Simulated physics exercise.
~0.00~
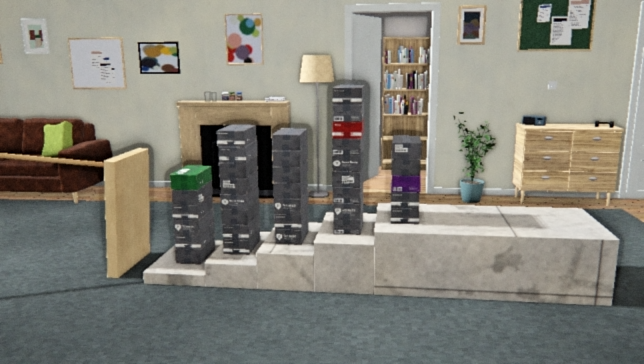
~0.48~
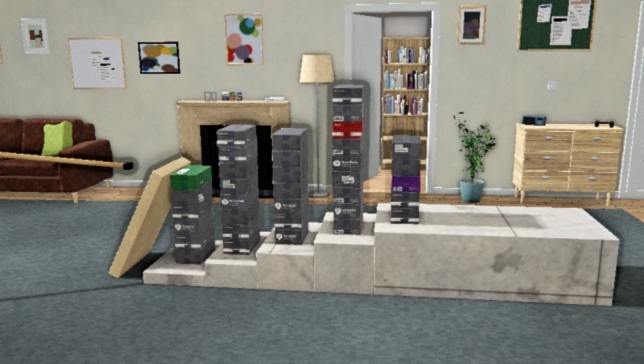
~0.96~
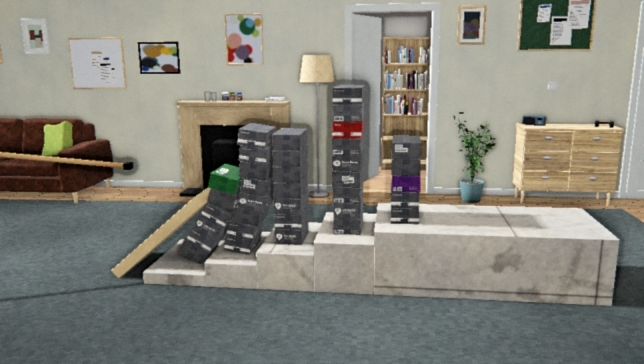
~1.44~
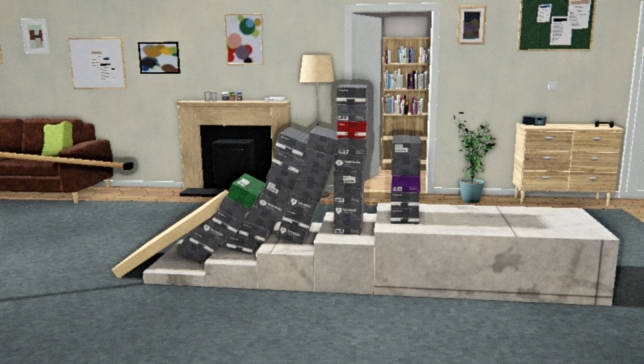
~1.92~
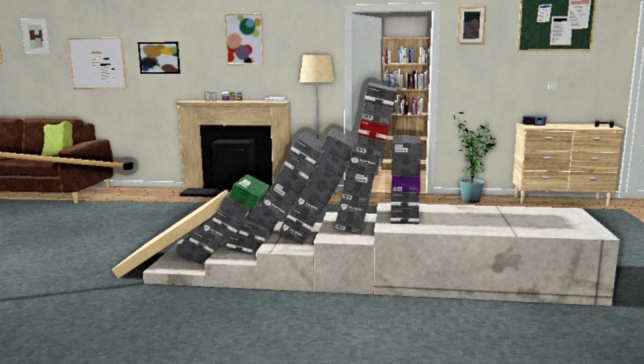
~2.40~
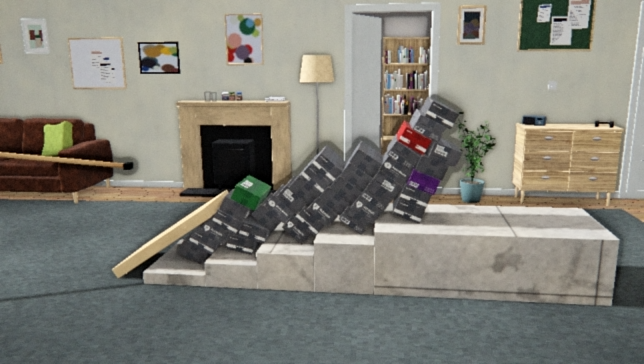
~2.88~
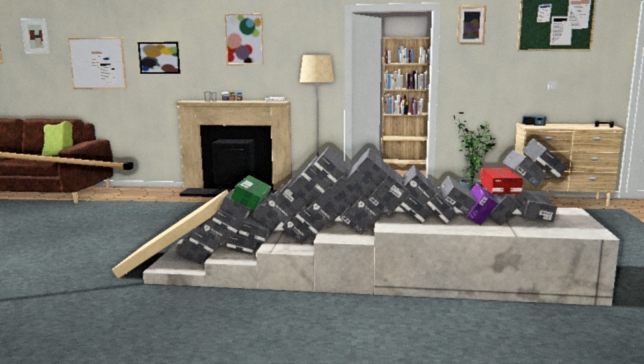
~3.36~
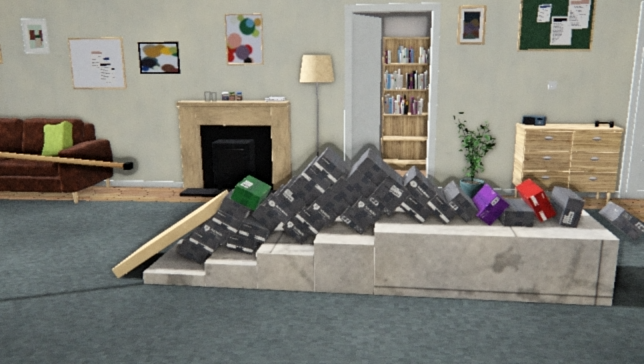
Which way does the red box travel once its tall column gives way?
The red box moves to the right, coming down with its column toward the far end of the wide top step.
